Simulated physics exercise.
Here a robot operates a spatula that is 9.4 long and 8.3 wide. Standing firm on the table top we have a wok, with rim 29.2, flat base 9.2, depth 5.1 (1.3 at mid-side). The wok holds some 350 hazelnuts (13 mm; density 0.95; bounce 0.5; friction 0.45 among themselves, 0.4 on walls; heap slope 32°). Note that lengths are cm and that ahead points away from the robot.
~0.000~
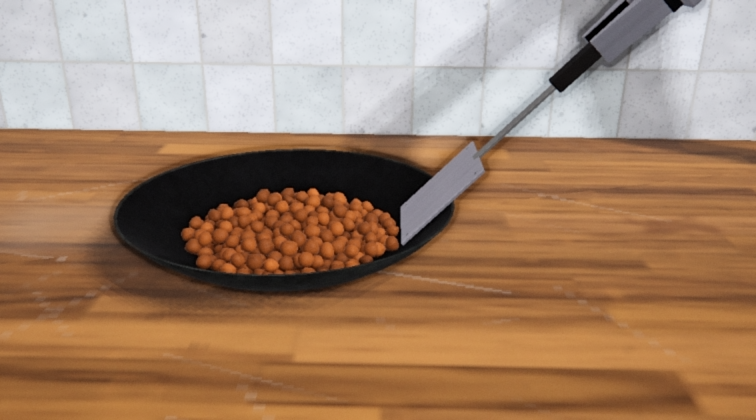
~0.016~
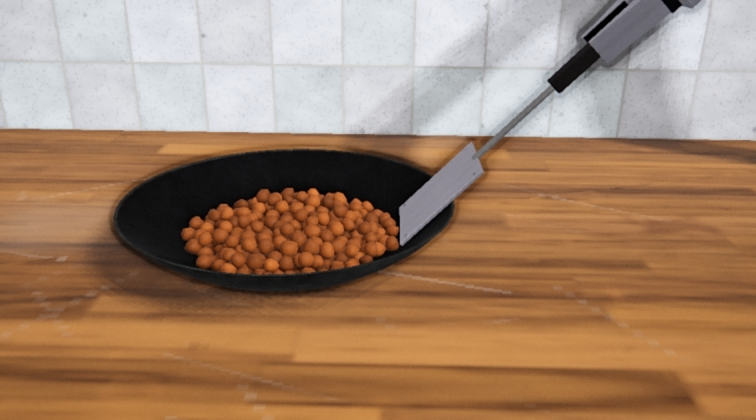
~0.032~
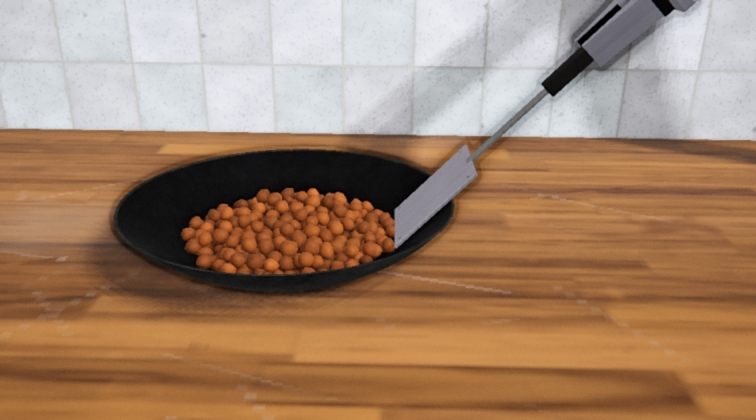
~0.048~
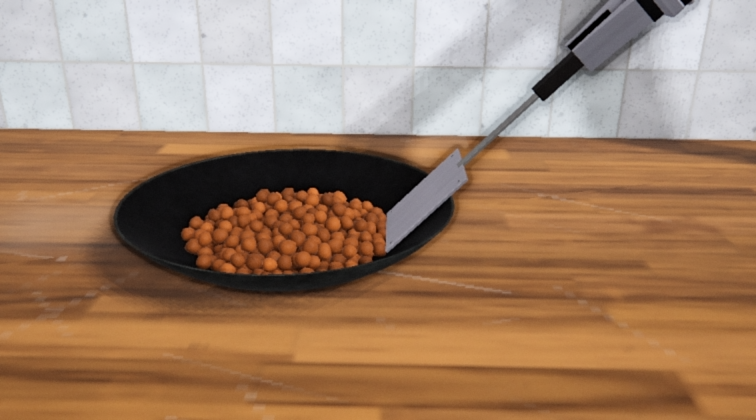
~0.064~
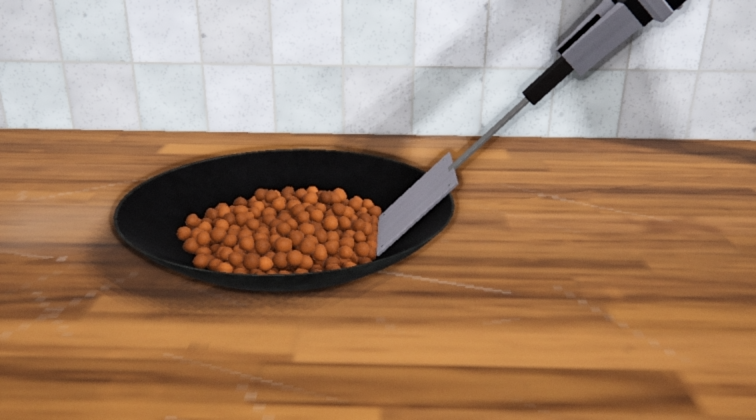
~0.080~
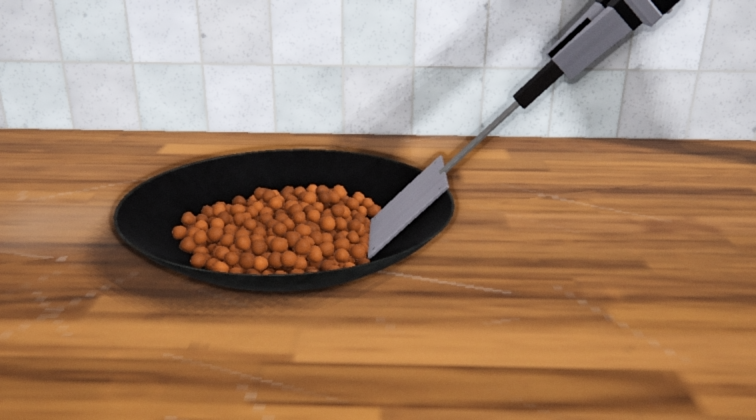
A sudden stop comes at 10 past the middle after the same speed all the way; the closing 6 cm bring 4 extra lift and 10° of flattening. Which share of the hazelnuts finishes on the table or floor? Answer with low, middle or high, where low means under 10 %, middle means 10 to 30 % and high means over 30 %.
Middle.
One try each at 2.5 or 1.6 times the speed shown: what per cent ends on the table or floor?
I'd expect close to 40 and then close to 25 percent.
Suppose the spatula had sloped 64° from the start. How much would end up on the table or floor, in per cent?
It would then be close to 20 %.
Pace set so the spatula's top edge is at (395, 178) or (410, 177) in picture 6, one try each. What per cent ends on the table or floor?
That comes to some 40 and some 35 percent, in that order.
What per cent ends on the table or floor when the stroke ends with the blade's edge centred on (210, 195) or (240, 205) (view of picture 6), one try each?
Try 1: Approx. 0 %; try 2: Approx. 0 %.
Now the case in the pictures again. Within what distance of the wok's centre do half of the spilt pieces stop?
The answer is around 24 cm.
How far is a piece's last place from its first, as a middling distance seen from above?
It works out to roughly 4 cm.
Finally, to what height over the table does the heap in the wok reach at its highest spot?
It reaches roughly 5.5 cm.
After 0.22 s, sloping 46°, highest piece 4 above the table; 346 in the wok.
After 0.35 s, sloping 43°, highest piece 6 above the table; 346 in the wok.
After 0.62 s, sloping 36°, highest piece 6 above the table; 295 in the wok, 46 on the table or floor, 5 on the blade or in flight.
After 1.67 s, sloping 36°, highest piece 5 above the table; 295 in the wok, 51 on the table or floor.
At rest, 295 in the wok, 51 on the table or floor. That is 15 % on the table or floor.
